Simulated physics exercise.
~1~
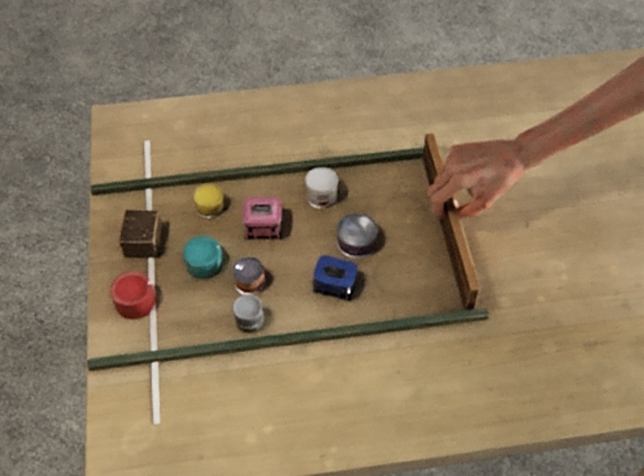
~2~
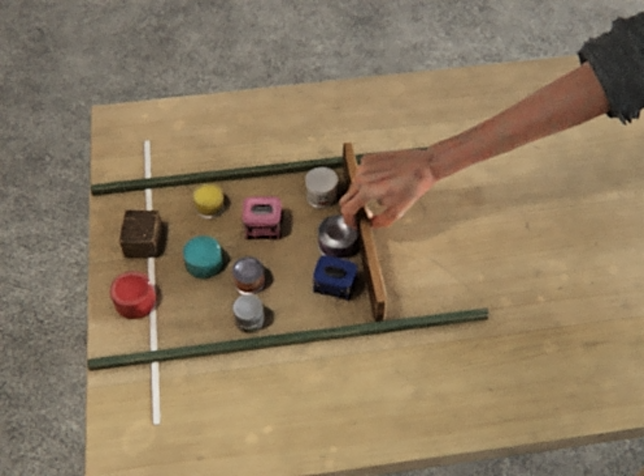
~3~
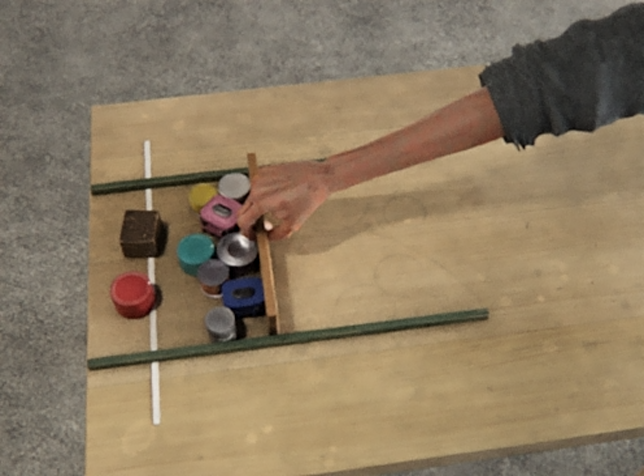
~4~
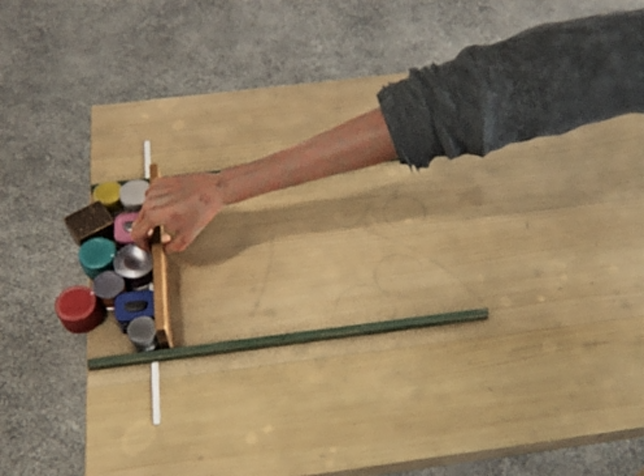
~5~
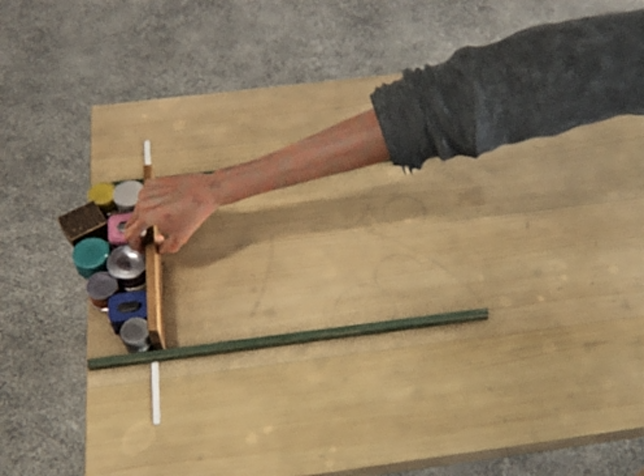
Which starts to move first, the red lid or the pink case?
The pink case starts to move first, swept left with the bunched things while the red lid is still at rest. The red lid only moves later, as the board nears the tape.
